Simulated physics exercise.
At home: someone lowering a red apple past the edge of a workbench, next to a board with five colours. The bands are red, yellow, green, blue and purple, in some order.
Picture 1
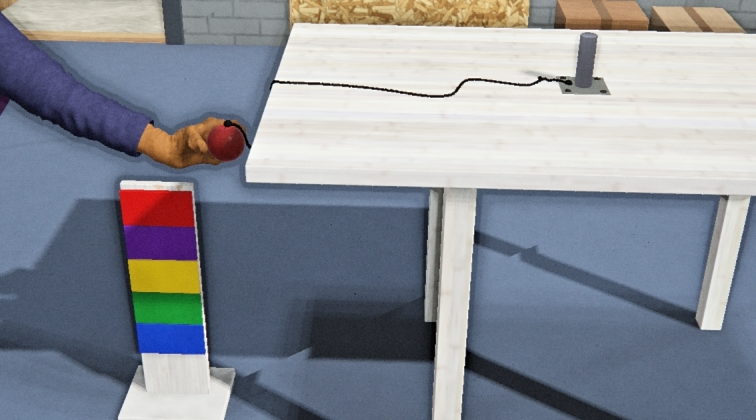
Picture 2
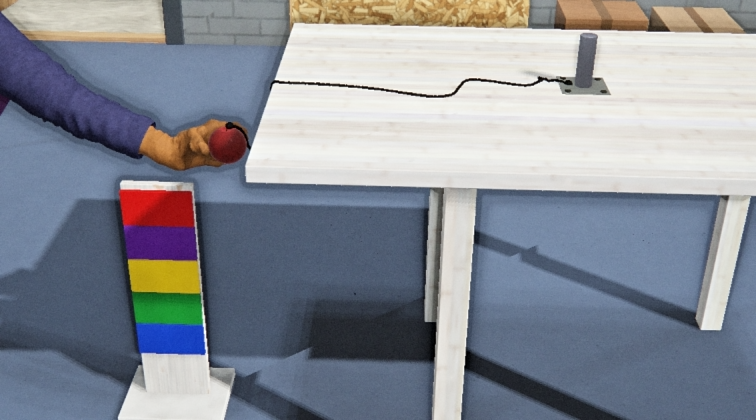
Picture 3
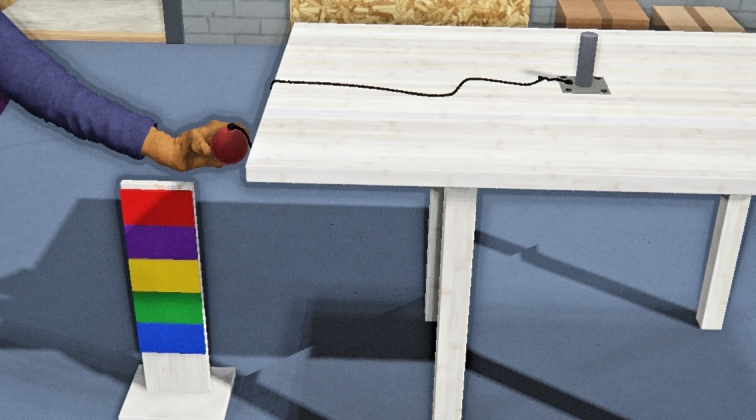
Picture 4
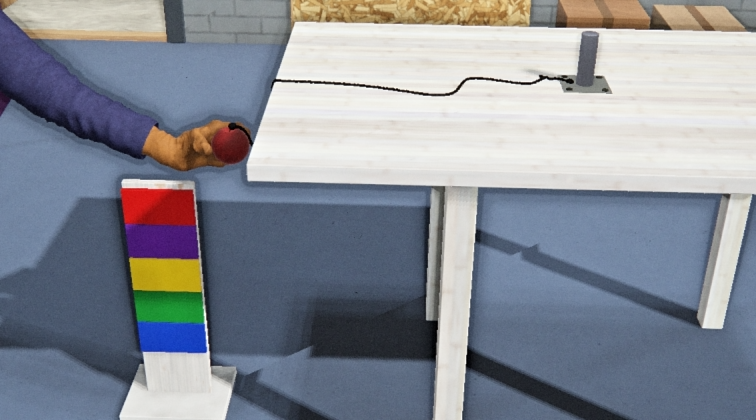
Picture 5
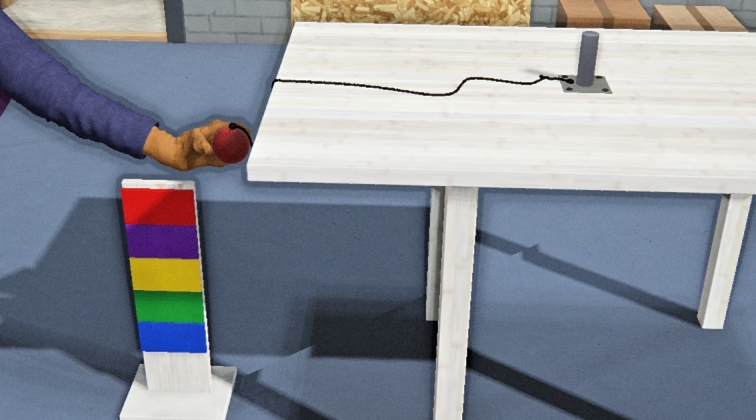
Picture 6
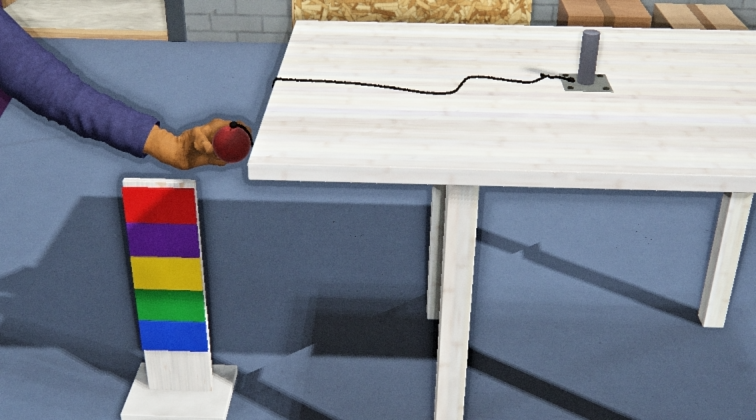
A hand stayed almost perfectly still, holding a small red ball on a dark cord beside a white table, with the cord stretching back to a post and a striped, colorful board standing below.
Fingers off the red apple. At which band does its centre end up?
Its centre hangs level with the yellow band.
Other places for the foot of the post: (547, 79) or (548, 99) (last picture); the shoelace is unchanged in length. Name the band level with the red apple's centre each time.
In that order: Green; green.
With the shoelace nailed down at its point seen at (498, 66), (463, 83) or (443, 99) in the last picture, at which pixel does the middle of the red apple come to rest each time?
Near (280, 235), (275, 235) and (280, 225).
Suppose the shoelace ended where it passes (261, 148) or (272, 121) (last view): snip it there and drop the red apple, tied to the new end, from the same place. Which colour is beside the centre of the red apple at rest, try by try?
In that order: Purple; red.
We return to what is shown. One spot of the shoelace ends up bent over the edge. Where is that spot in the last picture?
It lies at about (339, 82).
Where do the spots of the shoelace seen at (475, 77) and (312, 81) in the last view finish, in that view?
The first at (440, 77), the second at (278, 104).
Soon after, apple near (256, 256); level with purple.
Then, apple near (317, 249); level with yellow.
Further on, apple near (265, 252); level with yellow.
At rest, apple near (280, 252); level with yellow. Its middle rests at the yellow band.
